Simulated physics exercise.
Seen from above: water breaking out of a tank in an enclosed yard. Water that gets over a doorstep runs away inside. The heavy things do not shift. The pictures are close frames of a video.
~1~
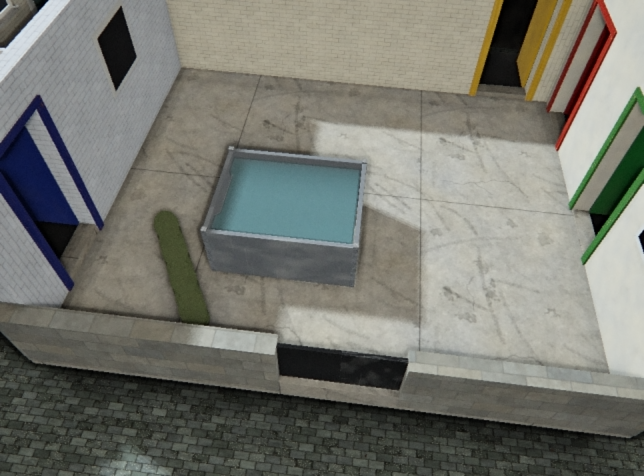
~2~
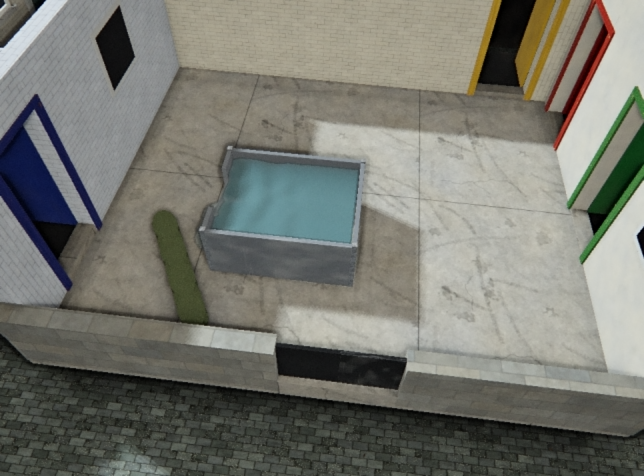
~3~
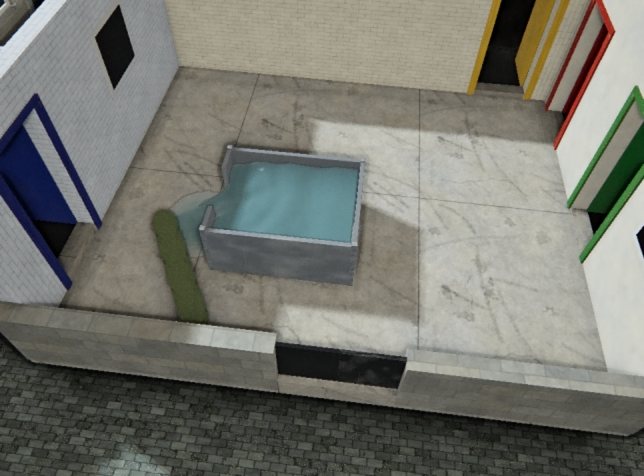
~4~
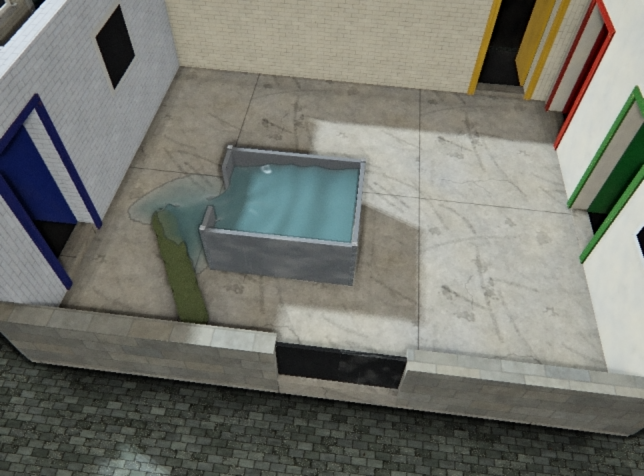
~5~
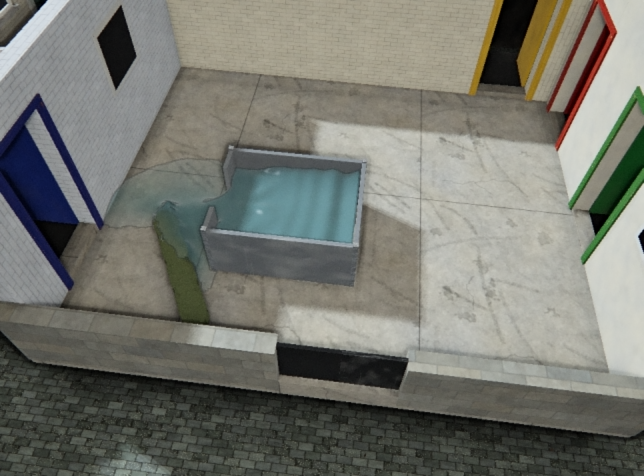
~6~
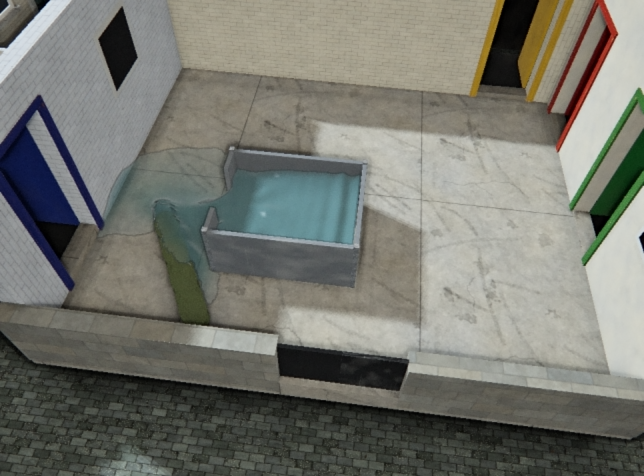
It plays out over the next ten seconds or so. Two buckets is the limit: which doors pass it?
In the end: The green door floods; the red door floods; the yellow door holds within the limit; the blue door holds within the limit.
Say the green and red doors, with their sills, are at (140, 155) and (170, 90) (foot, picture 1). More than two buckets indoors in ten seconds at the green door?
One by one: The green one goes over.
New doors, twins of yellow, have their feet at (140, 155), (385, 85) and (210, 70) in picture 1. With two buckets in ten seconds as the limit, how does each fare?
As listed: Is over, stays under, takes more.
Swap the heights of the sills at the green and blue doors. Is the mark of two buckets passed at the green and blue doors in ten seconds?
The green one holds; the blue one goes over.
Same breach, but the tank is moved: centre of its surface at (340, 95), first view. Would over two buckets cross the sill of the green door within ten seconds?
In short: Green door lets less in.
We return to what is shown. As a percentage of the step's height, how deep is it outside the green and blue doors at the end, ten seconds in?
About 250 and 40 per cent.
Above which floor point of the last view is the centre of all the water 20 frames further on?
Near (241, 196).
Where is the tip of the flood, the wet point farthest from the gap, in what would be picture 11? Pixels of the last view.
Near (174, 86).
A moment on, water covers 20 % of the floor; the green door not reached, the red door not reached, the yellow door not reached, the blue door wet at the sill, nothing in.
Next, water covers 30 % of the floor; the green door not reached, the red door not reached, the yellow door not reached, the blue door wet at the sill, nothing in.
Then, water covers 45 % of the floor; the green door not reached, the red door not reached, the yellow door not reached, the blue door wet at the sill, nothing in.
Later, water covers 85 % of the floor; the green door wet at the sill, nothing in, the red door under two buckets in, the yellow door wet at the sill, nothing in, the blue door wet at the sill, nothing in.
In the end, water covers 90 % of the floor; the green door over two buckets in, the red door far over two buckets in, the yellow door wet at the sill, nothing in, the blue door wet at the sill, nothing in.
